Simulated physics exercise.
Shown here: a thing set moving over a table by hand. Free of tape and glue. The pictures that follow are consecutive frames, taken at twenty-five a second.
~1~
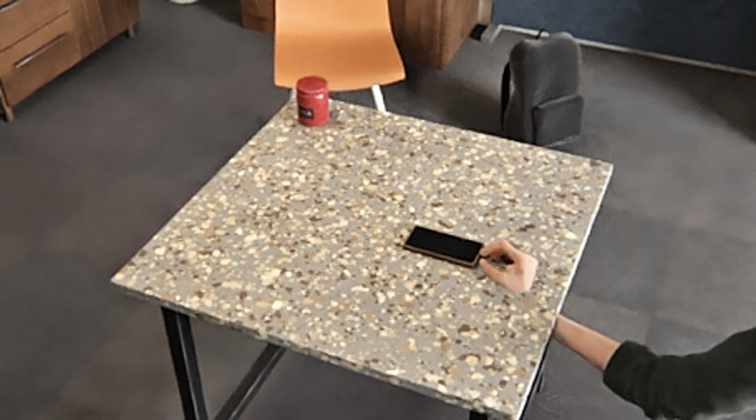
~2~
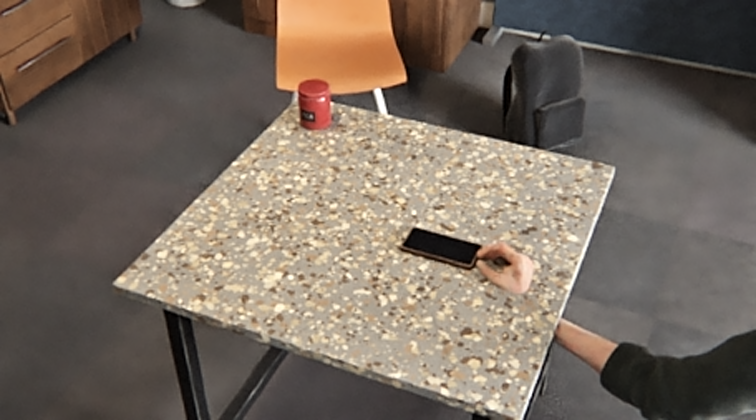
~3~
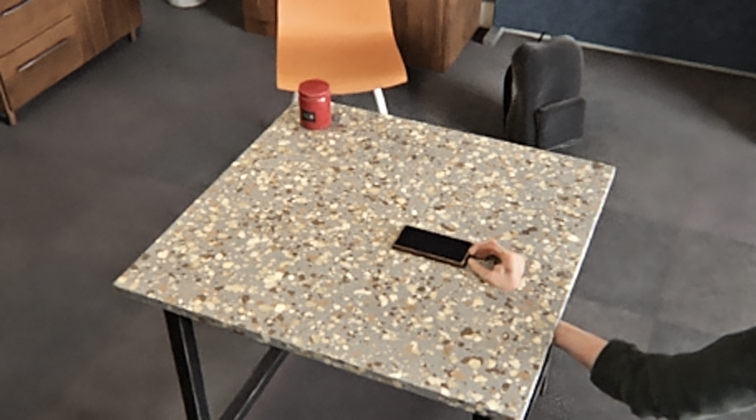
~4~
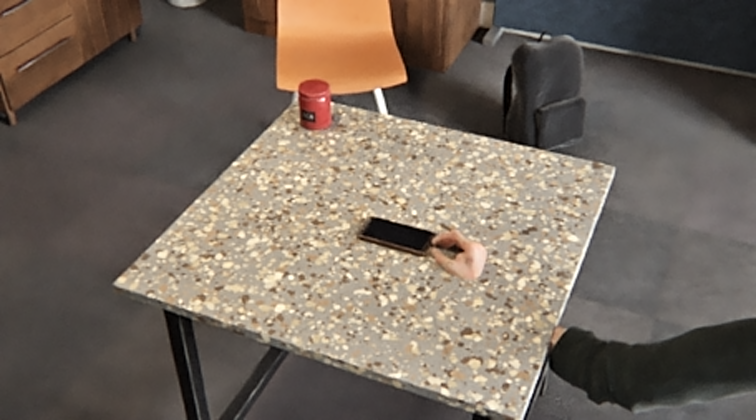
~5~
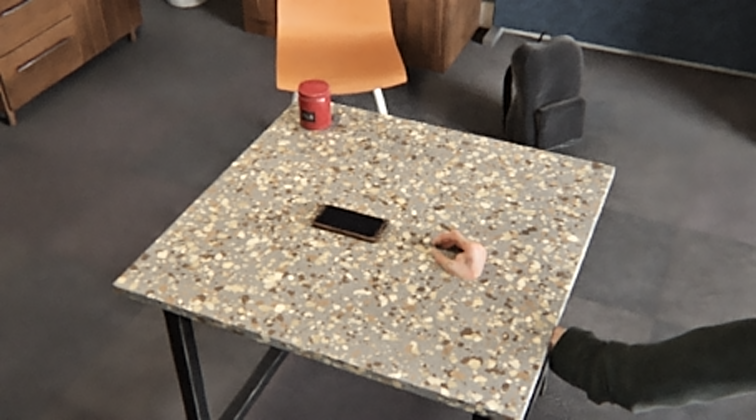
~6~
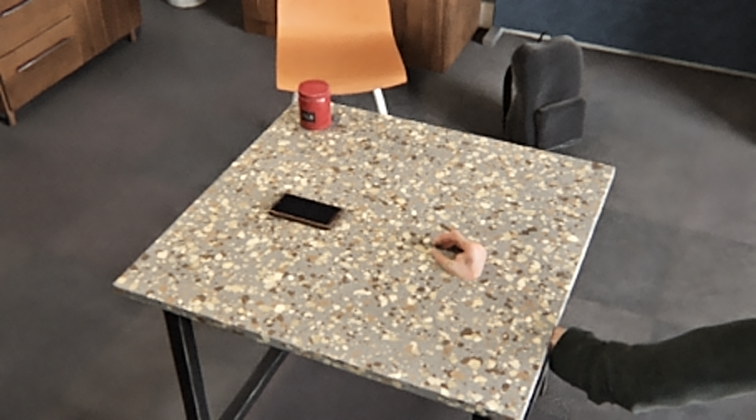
A hand pushes a brown phone left across a speckled table, then stays while it slides on.
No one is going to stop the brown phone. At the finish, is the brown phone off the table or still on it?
Off the table.
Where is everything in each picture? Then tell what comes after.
The first frame shows under the hand; brown phone (444, 246).
The second frame shows under the hand; brown phone (441, 248).
The third frame shows under the hand; brown phone (433, 245).
The fourth frame shows brown phone (397, 236).
The fifth frame shows brown phone (350, 223) moved about its own width.
The sixth frame shows brown phone (306, 211) moved about its own width.
Then, 0.20 s later than the last frame, brown phone now off the table.
Then, 0.40 s later than the last frame, things are still on the move.
Then, 0.50 s later than the last frame, as before.
When it is over, off the table, brown phone.
